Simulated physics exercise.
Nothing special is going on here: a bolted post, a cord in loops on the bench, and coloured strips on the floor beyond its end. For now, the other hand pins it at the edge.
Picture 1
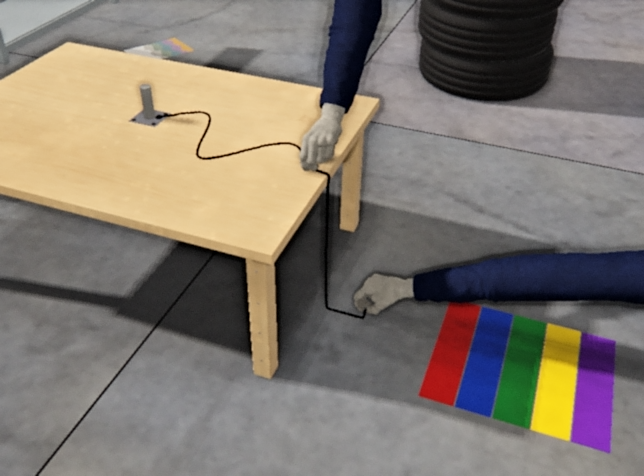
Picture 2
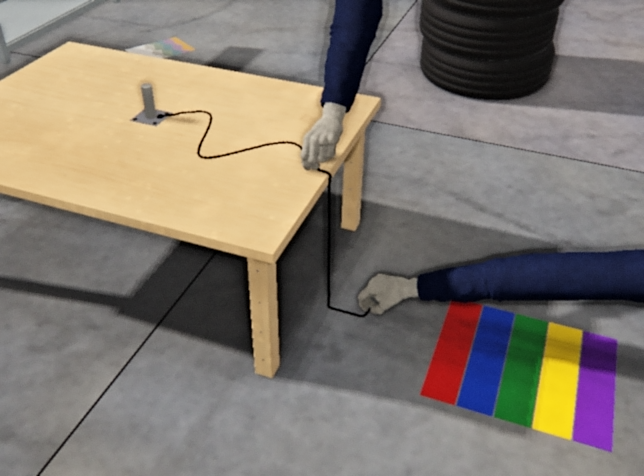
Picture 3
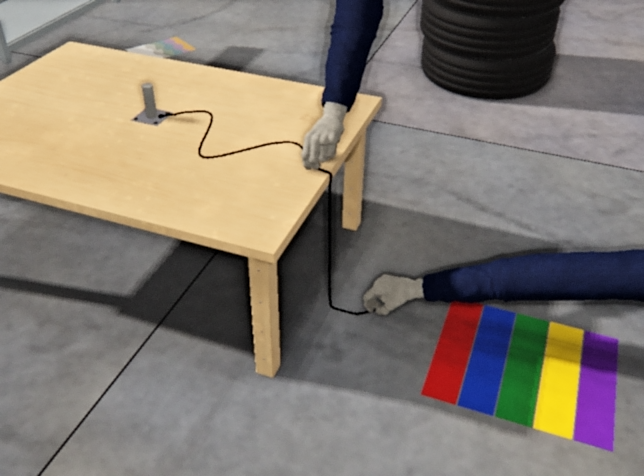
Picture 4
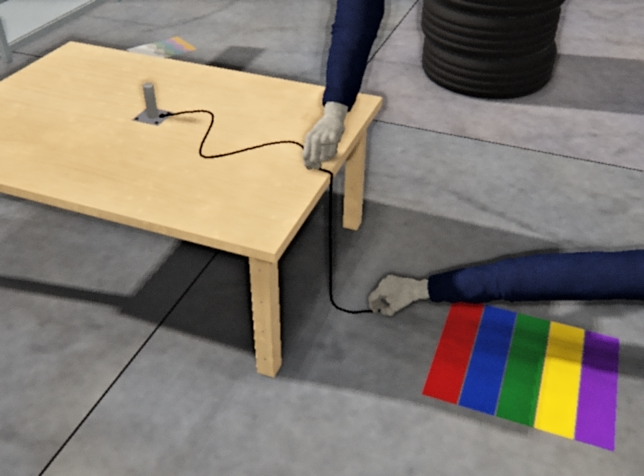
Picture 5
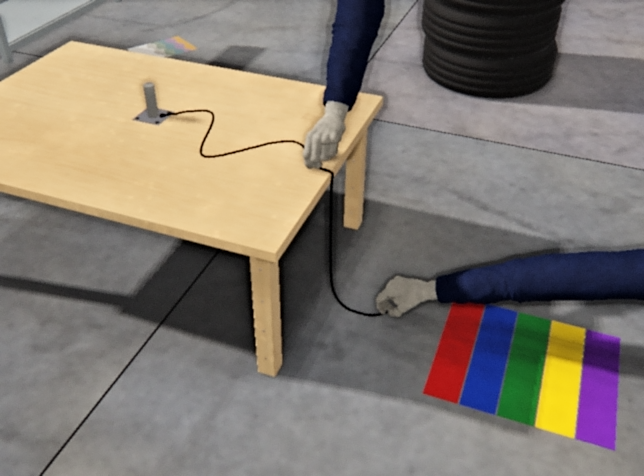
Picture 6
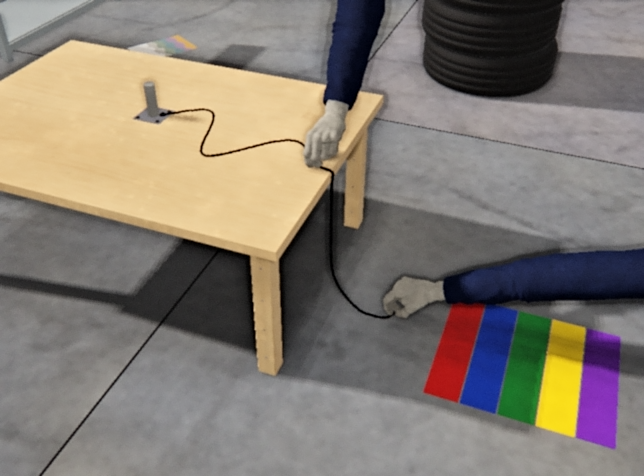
Hand holding a black cord at a wooden table's edge while another hand slowly draws its lower end slightly right above the floor.
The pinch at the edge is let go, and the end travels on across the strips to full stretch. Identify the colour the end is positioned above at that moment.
It is positioned above purple.
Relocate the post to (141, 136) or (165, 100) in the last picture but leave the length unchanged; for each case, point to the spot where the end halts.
In that order, about (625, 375) and (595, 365).
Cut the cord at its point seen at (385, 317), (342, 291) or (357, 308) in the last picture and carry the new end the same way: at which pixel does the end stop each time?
About (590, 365), (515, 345) and (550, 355).
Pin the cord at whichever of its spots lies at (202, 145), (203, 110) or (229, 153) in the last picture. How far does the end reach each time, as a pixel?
Approximately (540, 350), (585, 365) and (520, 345) respectively.
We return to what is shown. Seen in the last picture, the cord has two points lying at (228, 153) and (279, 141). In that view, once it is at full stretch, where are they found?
First one: (302, 157); second one: (351, 179).
A little later, end near (533, 350); over green.
Next, end near (580, 362); over yellow.
When it is tight, end near (609, 370); over purple. It gets as far as the purple strip.
